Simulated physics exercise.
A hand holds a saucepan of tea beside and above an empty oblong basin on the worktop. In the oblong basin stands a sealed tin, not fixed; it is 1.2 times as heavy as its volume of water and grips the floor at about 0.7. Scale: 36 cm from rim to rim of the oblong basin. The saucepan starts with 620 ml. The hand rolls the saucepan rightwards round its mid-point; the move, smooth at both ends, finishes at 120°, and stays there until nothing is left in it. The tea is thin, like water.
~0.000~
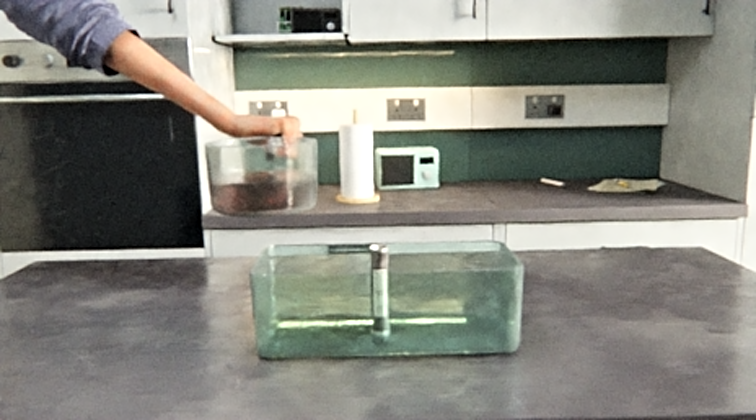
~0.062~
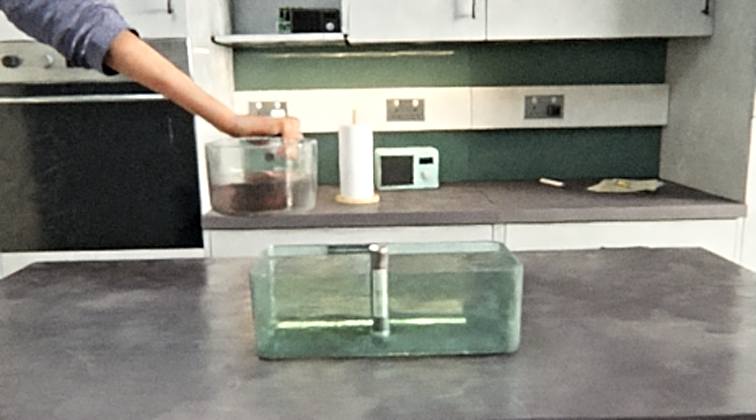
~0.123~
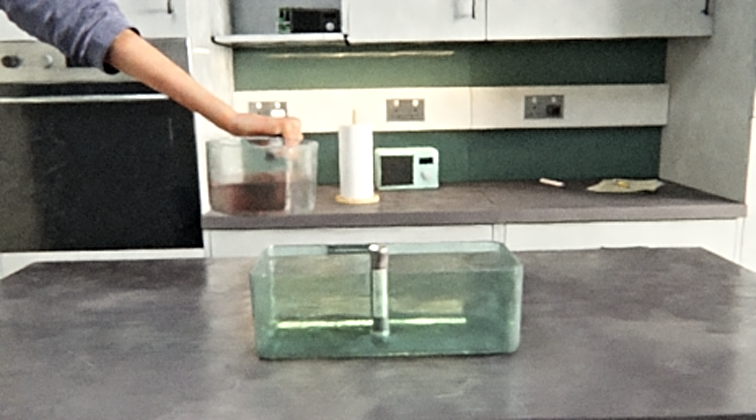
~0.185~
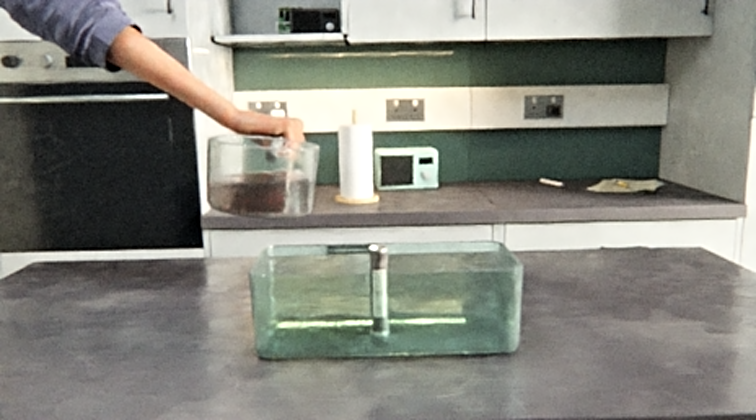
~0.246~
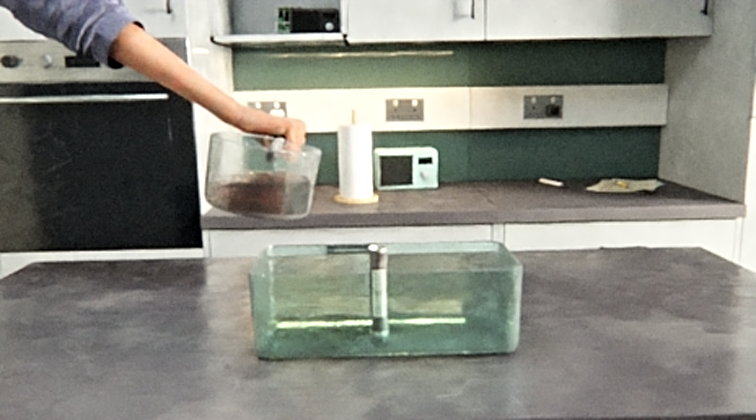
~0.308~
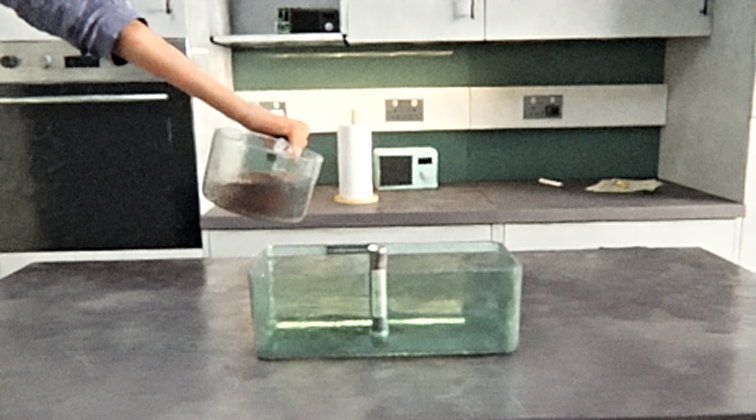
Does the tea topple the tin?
The tin stays up.
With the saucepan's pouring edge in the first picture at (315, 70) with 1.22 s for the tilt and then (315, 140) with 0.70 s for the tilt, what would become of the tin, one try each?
First it goes over; then it remains upright.
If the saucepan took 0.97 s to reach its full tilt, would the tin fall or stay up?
The tin remains upright.
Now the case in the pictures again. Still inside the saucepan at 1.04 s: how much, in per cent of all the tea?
Some 10 per cent.
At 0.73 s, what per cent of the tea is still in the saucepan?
About 66 per cent.
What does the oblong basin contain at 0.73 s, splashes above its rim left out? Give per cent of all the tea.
Some 8 per cent.
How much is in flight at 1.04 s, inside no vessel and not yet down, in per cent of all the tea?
Some 8 per cent.
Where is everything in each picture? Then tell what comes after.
In the first frame, it leans 0°; its right rim is at (315, 142); the tea meets the walls at (213, 179) and (314, 177); the oblong basin's rim runs from (258, 261) to (512, 255); the tin's top is at (379, 251).
In the second frame, it leans 1°; its right rim is at (315, 143); the tea meets the walls at (212, 179) and (314, 177).
In the third frame, it leans 3°; its right rim is at (316, 145); the tea meets the walls at (212, 179) and (314, 177).
In the fourth frame, it leans 7°; its right rim is at (318, 149); the tea meets the walls at (212, 178) and (313, 178).
In the fifth frame, it leans 12°; its right rim is at (320, 154); the tea meets the walls at (210, 179) and (313, 178).
In the sixth frame, it leans 18°; its right rim is at (321, 160); the tea meets the walls at (207, 177) and (313, 178).
Then, 0.73 s in, the tilt is 79° and 65 per cent is still to pour; the tin stands where it began.
Then, 1.04 s in, the tilt is 114° and 9 per cent is still to pour; the tin stands where it began.
Then, 1.37 s in, the tilt is 120° and 0 per cent is still to pour; the tin stands where it began.
Then, 1.72 s in, the tilt is 120° and 0 per cent is still to pour; the tin stands where it began.
Finally, the tin stands where it began.
